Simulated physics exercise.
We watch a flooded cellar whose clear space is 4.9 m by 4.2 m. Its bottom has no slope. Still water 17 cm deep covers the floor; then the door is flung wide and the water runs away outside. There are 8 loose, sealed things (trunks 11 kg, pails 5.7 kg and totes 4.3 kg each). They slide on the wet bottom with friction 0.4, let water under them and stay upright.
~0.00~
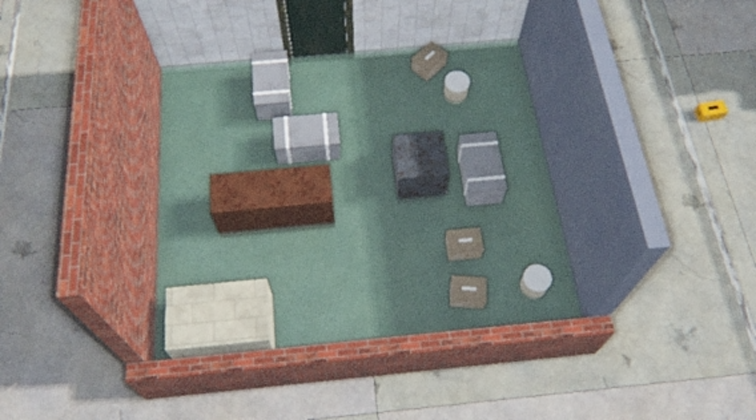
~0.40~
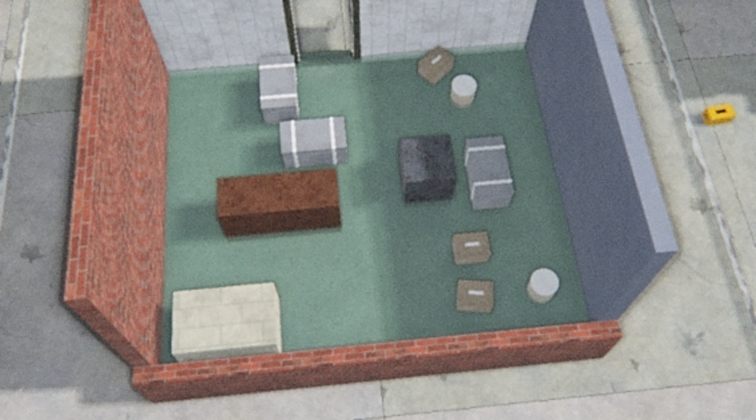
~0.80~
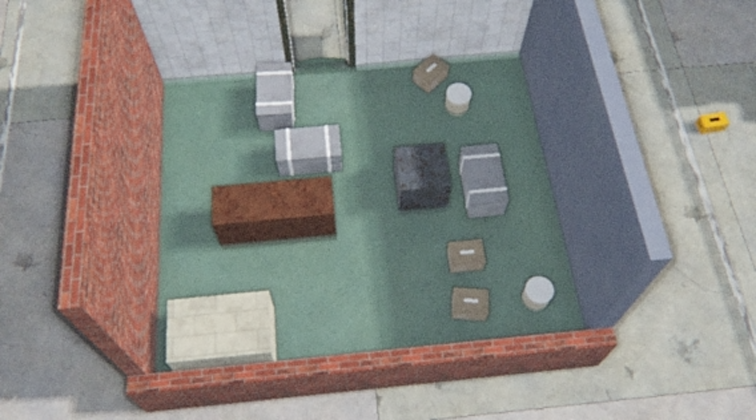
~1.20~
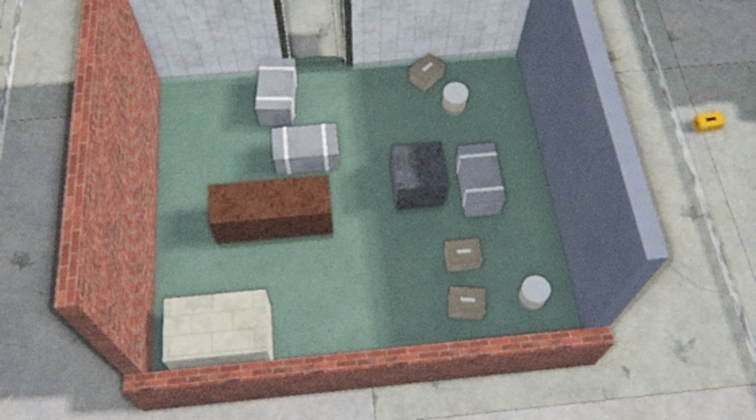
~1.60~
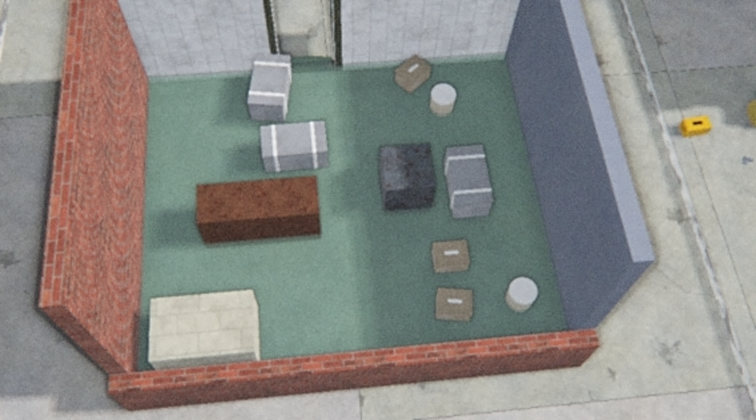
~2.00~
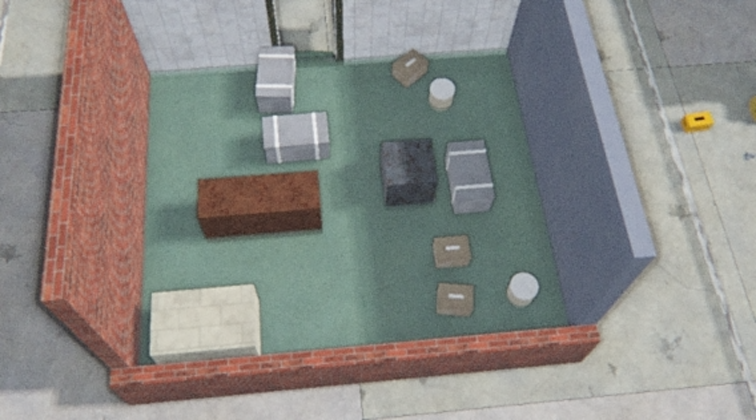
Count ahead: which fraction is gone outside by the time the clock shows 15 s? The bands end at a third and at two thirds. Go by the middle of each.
That comes to under a third.
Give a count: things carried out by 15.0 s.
0 of them.
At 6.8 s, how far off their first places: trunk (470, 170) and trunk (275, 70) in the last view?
In turn: 40 cm, 80 cm.
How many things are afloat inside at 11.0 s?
At that moment 8.
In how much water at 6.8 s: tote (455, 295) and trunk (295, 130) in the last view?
Roughly 14 and 16 cm.
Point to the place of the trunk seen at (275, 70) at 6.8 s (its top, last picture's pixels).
Around (313, 48).
After 3.0 s 0 of 8 are out; 8 afloat.
After 6.8 s 0 of 8 are out; 8 afloat.
After 11.0 s 0 of 8 are out; 8 afloat.
After 15.0 s 0 of 8 are out; 8 afloat.
